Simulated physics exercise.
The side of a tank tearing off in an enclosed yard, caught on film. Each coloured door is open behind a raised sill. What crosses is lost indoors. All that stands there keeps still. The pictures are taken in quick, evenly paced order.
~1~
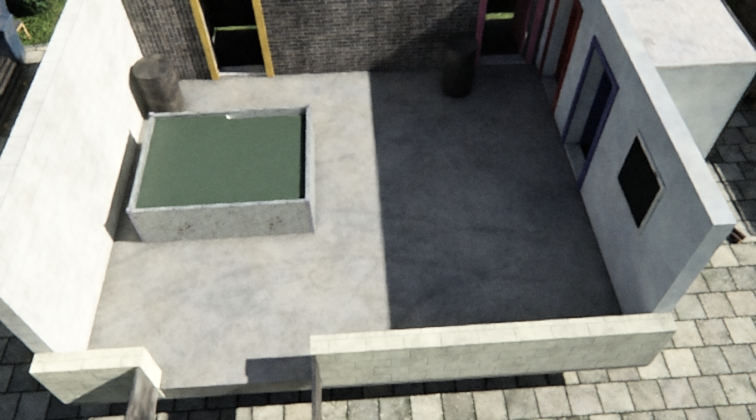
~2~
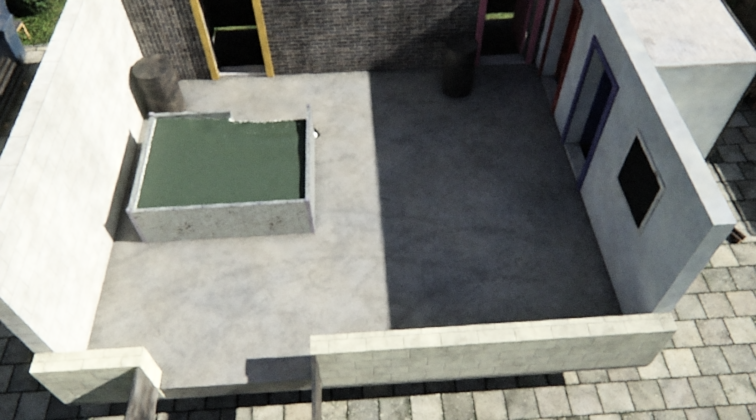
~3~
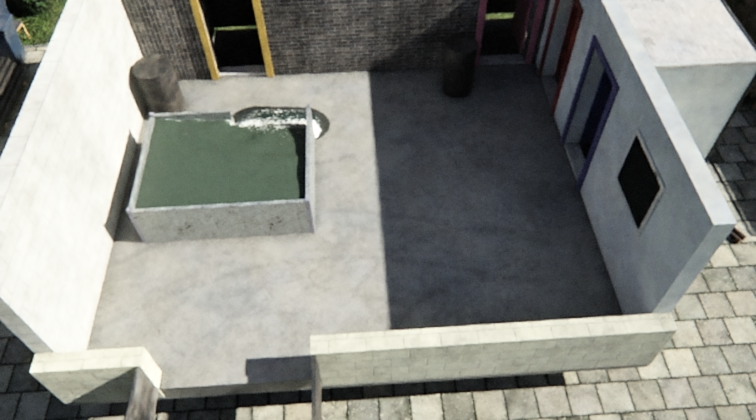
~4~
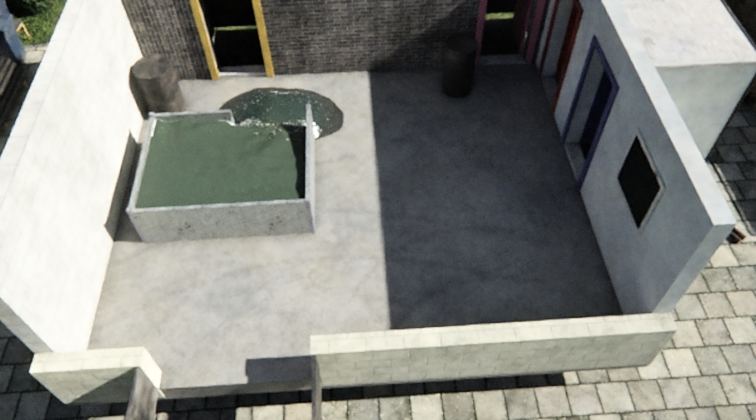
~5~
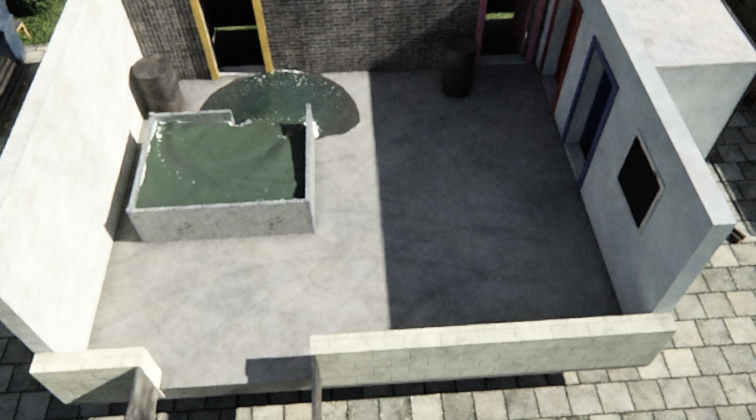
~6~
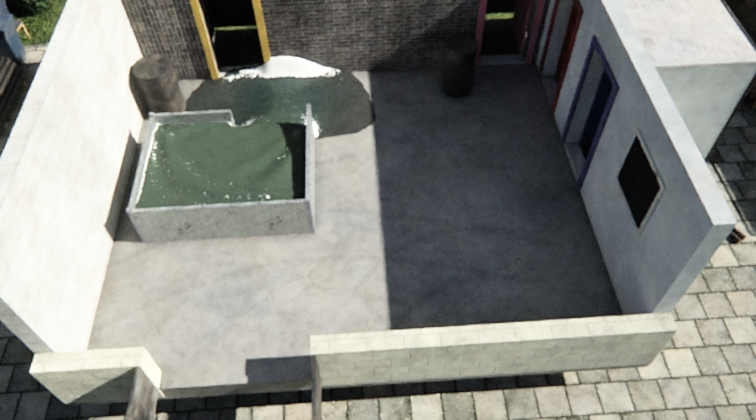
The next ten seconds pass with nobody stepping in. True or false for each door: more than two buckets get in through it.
The blue door: True; the pink door: True; the red door: True; the yellow door: True.
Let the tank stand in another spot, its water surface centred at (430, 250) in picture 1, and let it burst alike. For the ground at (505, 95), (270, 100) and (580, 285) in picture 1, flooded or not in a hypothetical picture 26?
As listed: Reached, reached, untouched.
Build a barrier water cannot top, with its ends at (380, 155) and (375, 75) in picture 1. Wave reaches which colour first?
The yellow-painted one.
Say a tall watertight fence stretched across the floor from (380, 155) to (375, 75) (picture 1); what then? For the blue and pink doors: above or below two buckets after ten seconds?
Lab note: Blue door doesn't reach it; pink door doesn't reach it.
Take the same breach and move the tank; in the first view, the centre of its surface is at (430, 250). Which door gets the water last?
That's the yellow-painted one.
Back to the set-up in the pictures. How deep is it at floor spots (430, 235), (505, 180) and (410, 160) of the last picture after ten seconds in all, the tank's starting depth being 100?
Roughly 6 per cent, 4 per cent and 2 per cent.
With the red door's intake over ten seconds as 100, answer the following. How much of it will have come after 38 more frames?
Around 65 percent.
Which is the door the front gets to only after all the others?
That would be the blue one.
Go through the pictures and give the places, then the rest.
Still water in the water tank at (226, 159), in the first frame.
Water pours out on the water tank's far side and has run to a hidden place, in the second frame.
The front is at a hidden place, out from the gap on the water tank's far side, in the third frame.
Water pours out on the water tank's far side and has run to (255, 92), in the fourth frame.
The front is at (246, 78), out from the gap on the water tank's far side, in the fifth frame.
The front is at (345, 73), out from the gap on the water tank's far side, in the sixth frame.
A moment on, water covers 15 % of the floor; the blue door not reached, the pink door not reached, the red door not reached, the yellow door over two buckets in.
Next, water covers 25 % of the floor; the blue door not reached, the pink door wet at the sill, nothing in, the red door not reached, the yellow door far over two buckets in.
Then, water covers 45 % of the floor; the blue door wet at the sill, nothing in, the pink door under two buckets in, the red door over two buckets in, the yellow door far over two buckets in.
Later, water covers 65 % of the floor; the blue door over two buckets in, the pink door over two buckets in, the red door far over two buckets in, the yellow door far over two buckets in.
In the end, water covers 90 % of the floor; the blue door over two buckets in, the pink door over two buckets in, the red door far over two buckets in, the yellow door far over two buckets in.
